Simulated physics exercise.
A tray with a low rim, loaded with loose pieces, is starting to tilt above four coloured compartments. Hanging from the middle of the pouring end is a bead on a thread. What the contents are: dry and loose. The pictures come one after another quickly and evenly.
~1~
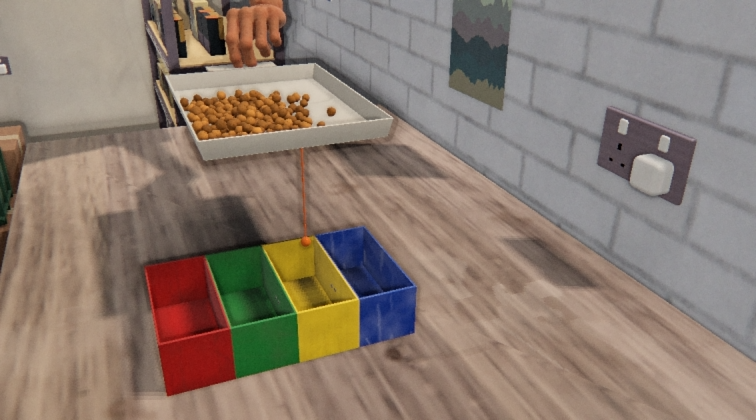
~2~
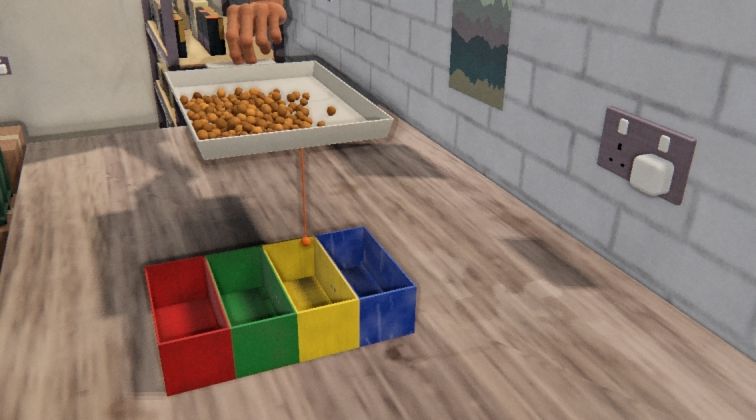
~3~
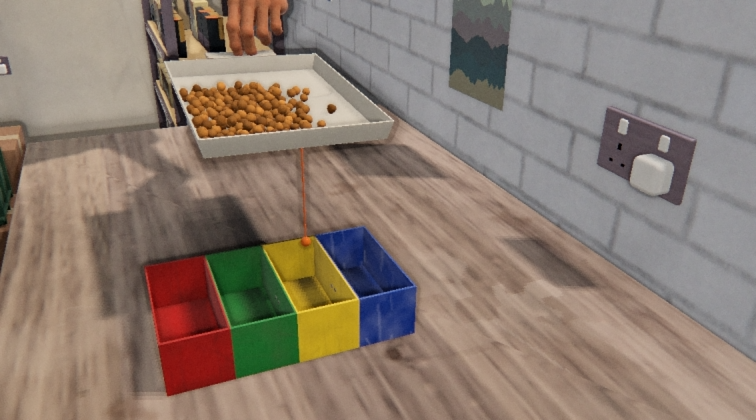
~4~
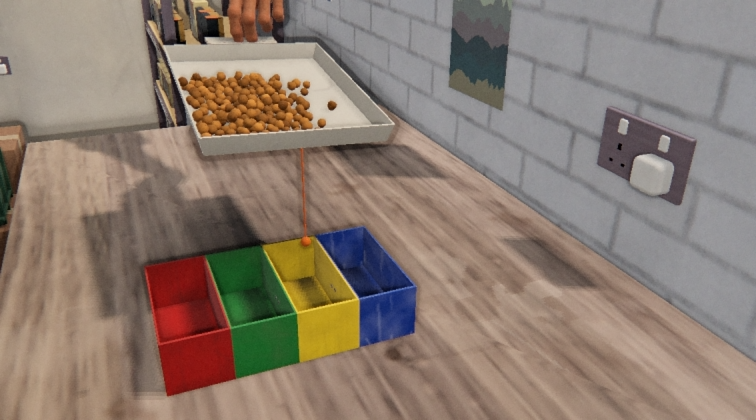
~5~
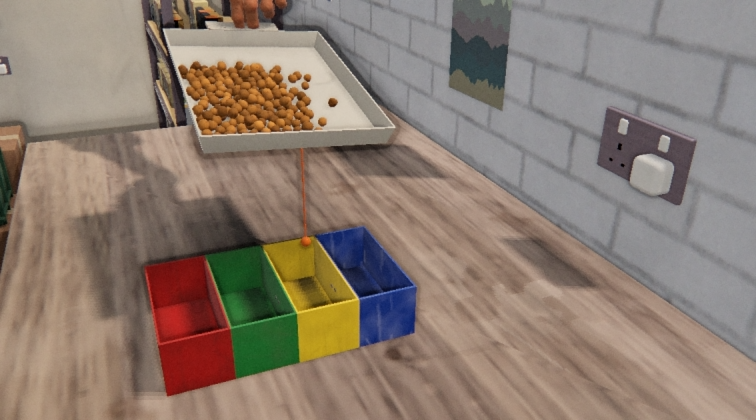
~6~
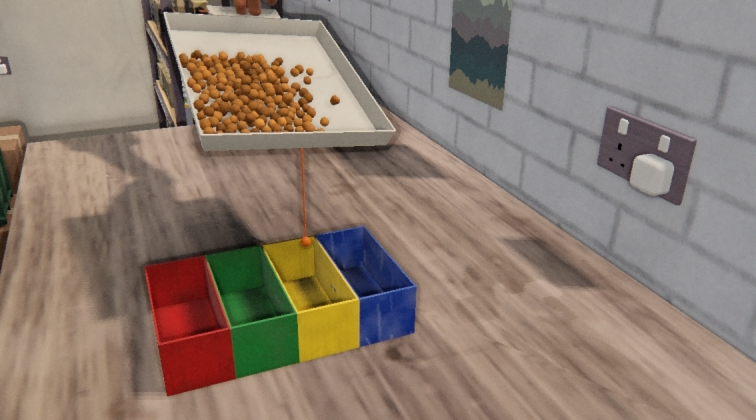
A shallow tray of roasted chickpeas tilted gradually toward the viewer, a hand raising its far side above red, green, yellow and blue compartments, while the bead hanging on its thread stayed still.
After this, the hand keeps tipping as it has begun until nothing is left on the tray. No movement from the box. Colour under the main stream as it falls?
Blue, I would say.
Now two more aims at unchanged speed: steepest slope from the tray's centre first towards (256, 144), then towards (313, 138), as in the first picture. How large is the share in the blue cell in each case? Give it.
About 0 and 30 percent.
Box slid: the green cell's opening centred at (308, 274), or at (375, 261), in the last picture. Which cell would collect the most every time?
The first time it is the cell in yellow; the second time it is green.
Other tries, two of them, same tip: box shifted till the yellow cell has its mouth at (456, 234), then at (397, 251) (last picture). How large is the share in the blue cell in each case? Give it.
Roughly 0 % and 0 %.
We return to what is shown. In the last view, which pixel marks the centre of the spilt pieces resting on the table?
Centre at rest: About (438, 304).
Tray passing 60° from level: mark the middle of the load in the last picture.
Look close to (305, 107) in the last picture.
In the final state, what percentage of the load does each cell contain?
So the red cell ends up with 0 % of the load, the green cell with 0 %, the yellow cell with 20 %, and the blue cell with 40 %.
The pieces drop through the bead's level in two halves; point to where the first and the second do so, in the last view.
The opening part goes through (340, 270); what follows goes through (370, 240).
Soon after the last picture, tray tipped steeply; nearly all on the tray; a stray few in the yellow cell; a small part falling or outside the box.
A little later, tray tipped right over; most on the tray; a stray few in the blue cell; a stray few in the yellow cell; a small part falling or outside the box.
Later still, tray tipped past a quarter turn; about a third in the blue cell; about a quarter in the yellow cell; a stray few in the green cell; about a third falling or outside the box.
At rest, tray tipped past a quarter turn; about a third in the blue cell; about a quarter in the yellow cell; a stray few in the green cell; none in the red cell; about a third outside the box.
